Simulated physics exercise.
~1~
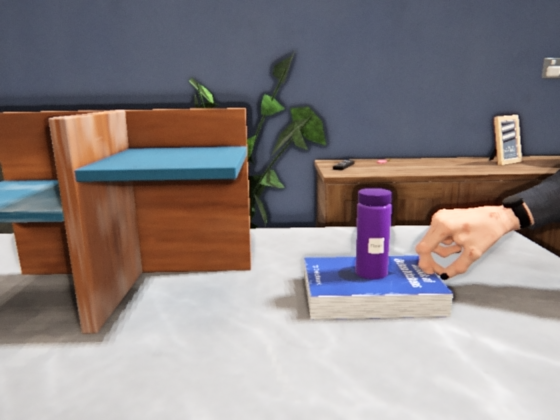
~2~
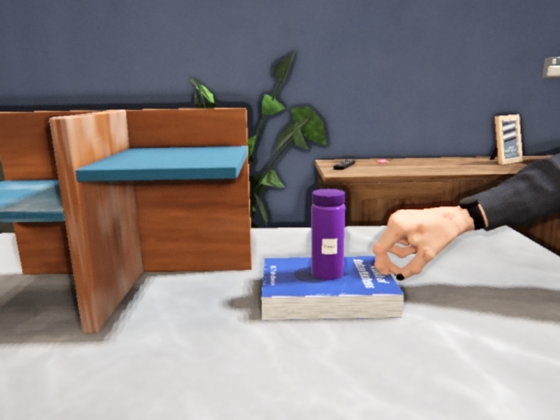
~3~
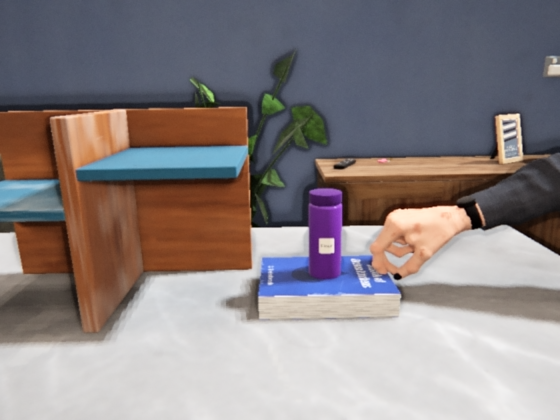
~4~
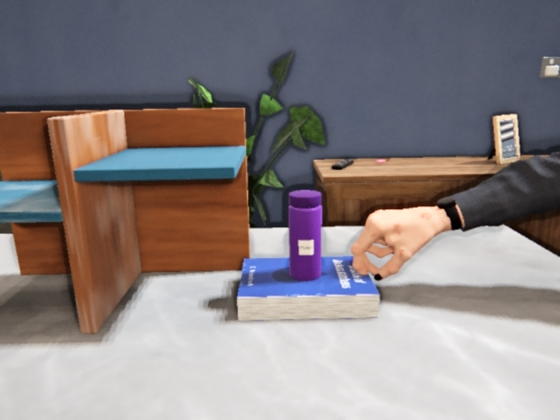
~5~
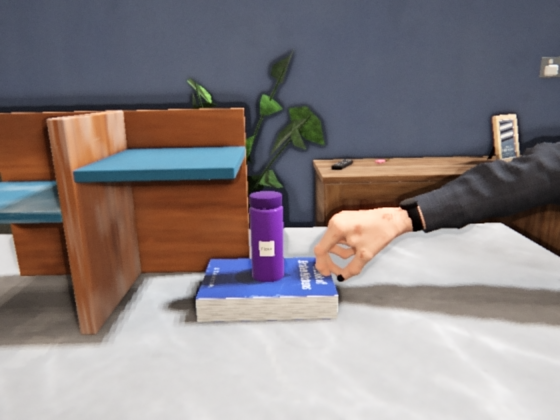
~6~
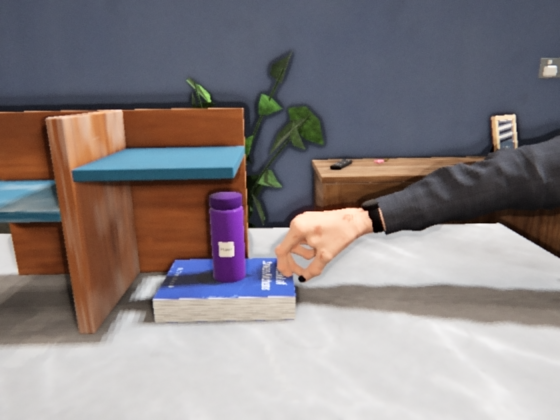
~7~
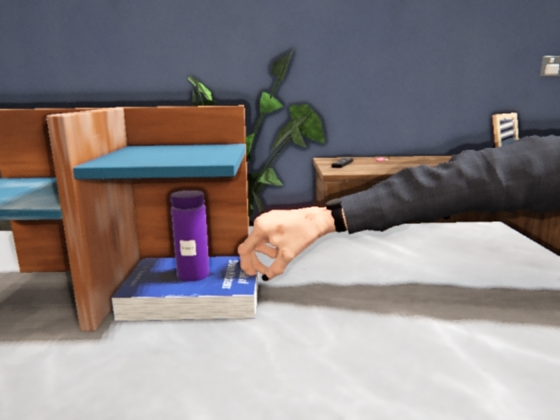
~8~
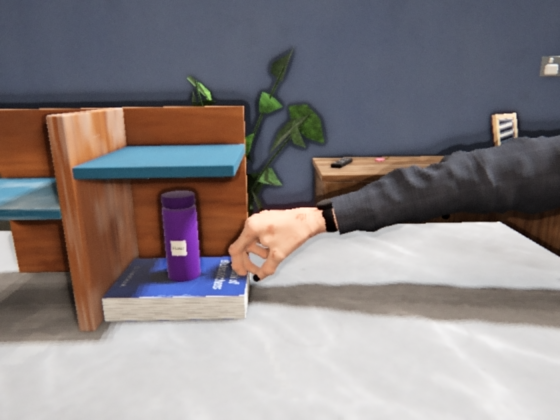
A hand in a dark sleeve slid a blue book with a purple bottle standing on it leftward across a pale table, easing it under a low blue shelf until the bottle stood upright beneath the shelf without touching it, the hand still at the book.
